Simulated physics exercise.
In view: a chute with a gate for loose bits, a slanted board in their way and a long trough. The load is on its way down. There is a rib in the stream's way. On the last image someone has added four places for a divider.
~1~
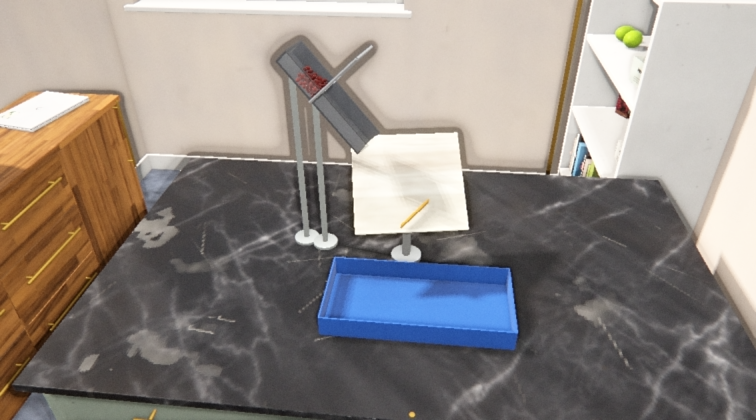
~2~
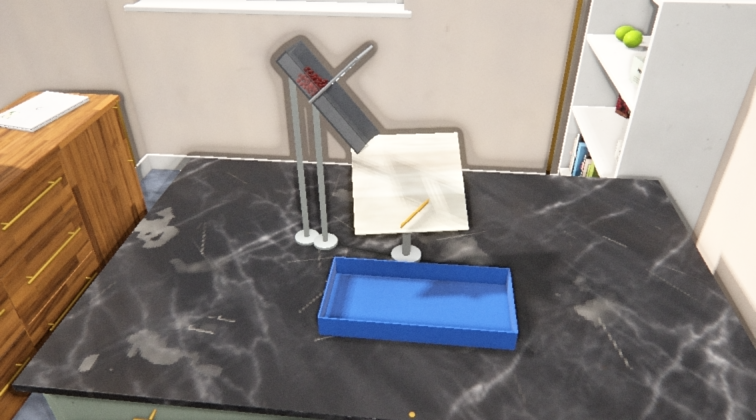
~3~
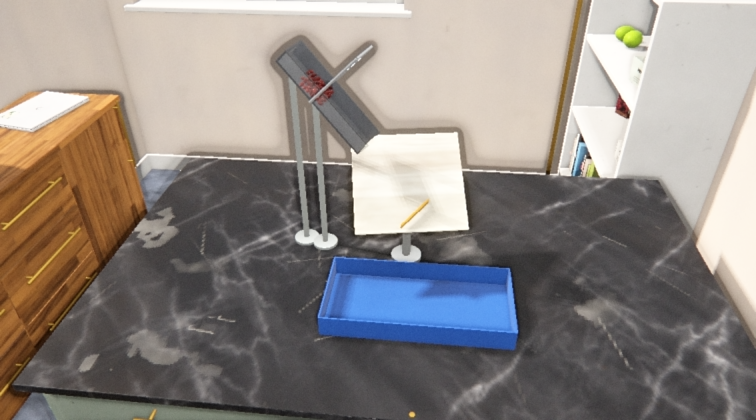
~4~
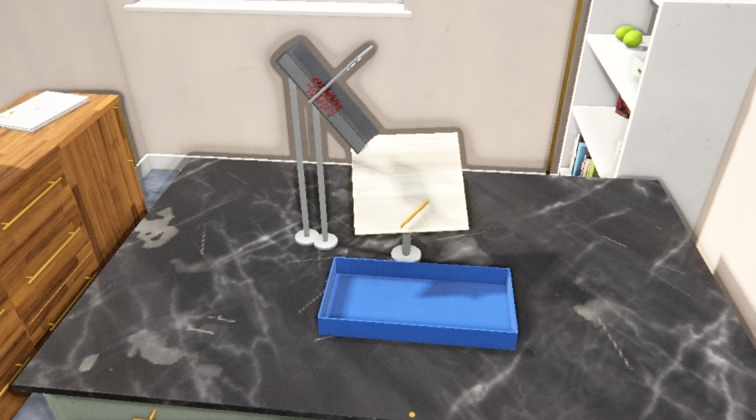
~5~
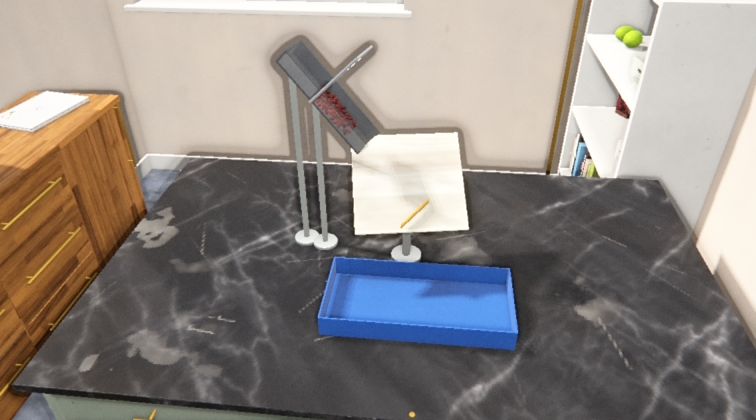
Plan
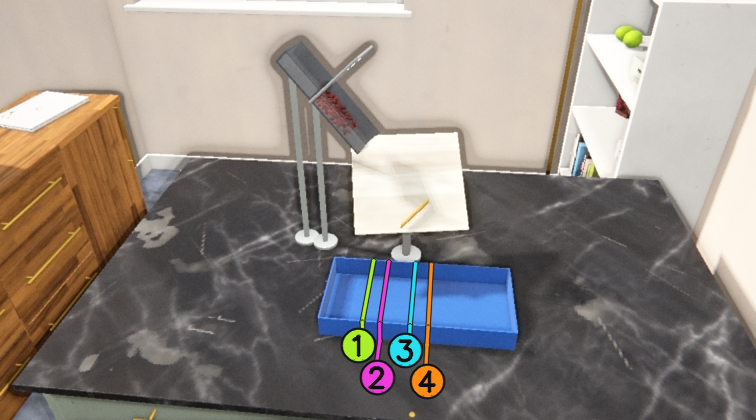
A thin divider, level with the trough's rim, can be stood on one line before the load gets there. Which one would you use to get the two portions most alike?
Best: 2.
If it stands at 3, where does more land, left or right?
Left.
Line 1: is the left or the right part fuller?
More lands on the right.
On the marked copy, line 1 crosses the front rim at (362, 321); line 2 crosses the front rim at (379, 322); line 3 crosses the front rim at (410, 324); line 4 crosses the front rim at (428, 326).
With 1, of what is caught, only a few on the left of the divider, all but a few on the right.
With 2, of what is caught, close to a third on the left of the divider, close to two thirds on the right.
With 3, of what is caught, all but a few on the left of the divider, a small share on the right.
With 4, of what is caught, all but a few on the left of the divider, a small share on the right.
